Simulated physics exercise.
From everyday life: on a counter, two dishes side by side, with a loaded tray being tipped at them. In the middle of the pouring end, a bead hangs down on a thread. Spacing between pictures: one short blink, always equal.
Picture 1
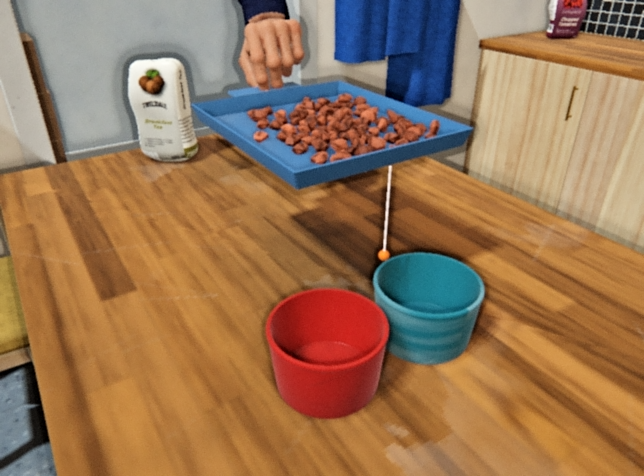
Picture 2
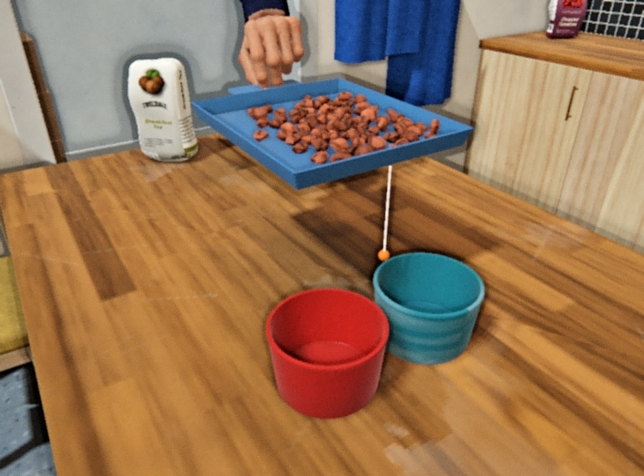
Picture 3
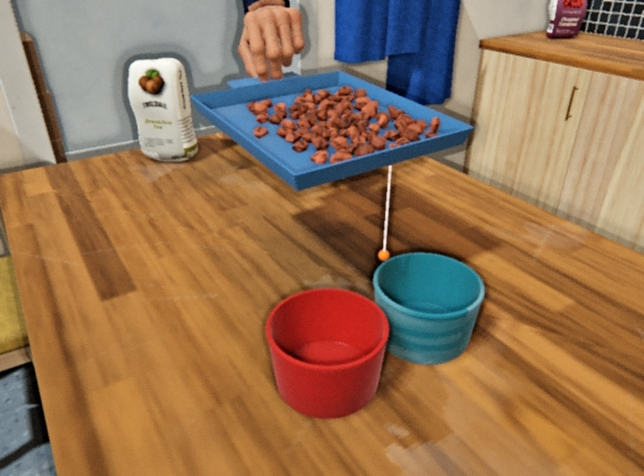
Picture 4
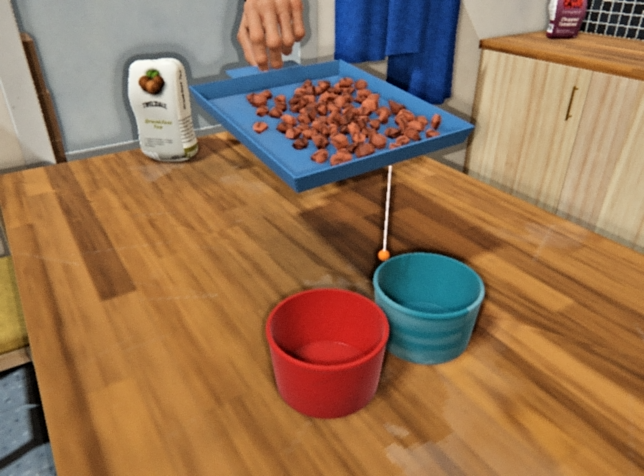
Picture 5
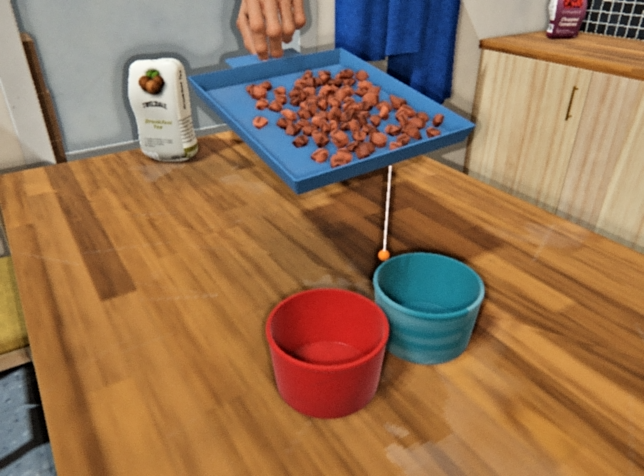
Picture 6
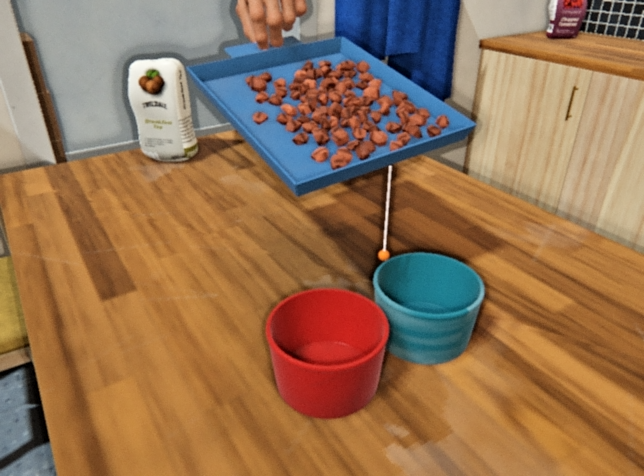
A hand gradually raised the back of a blue tray of reddish chunks, tilting it a little toward the red and teal bowls on the wooden table, while the chunks stayed on it.
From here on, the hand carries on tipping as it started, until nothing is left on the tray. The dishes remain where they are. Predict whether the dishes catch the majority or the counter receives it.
Most of it finds a dish.
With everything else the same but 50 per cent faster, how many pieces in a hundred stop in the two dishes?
About 80 %.
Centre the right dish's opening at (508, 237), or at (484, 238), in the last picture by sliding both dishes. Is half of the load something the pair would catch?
Result, first setup: A minority share; second setup: A minority share.
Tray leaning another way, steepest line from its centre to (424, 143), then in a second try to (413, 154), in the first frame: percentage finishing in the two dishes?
Lab note: Try one about 10 %, try two 50 %.
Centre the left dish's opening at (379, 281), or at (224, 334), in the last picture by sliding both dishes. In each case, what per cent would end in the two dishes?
Trial 1 around 40 percent, trial 2 around 50 percent.
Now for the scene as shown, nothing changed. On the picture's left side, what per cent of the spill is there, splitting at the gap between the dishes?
Some 20 per cent.
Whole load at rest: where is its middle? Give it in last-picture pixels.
The centre settles at about (358, 361).
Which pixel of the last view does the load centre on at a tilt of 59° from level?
I'd mark it close to (360, 142).
Shortly afterwards, tray tipped steeply; all but a few on the tray; only a few in the air.
Next, tray tipped right over; near two thirds on the tray; a little in the left dish; a little in the right dish; a little outside both; a little in the air.
Some moments later, tray tipped past a quarter turn; near half in the left dish; near a quarter in the right dish; near a quarter outside both.
In the end, tray tipped past a quarter turn; near half in the left dish; near a quarter in the right dish; near a quarter outside both.
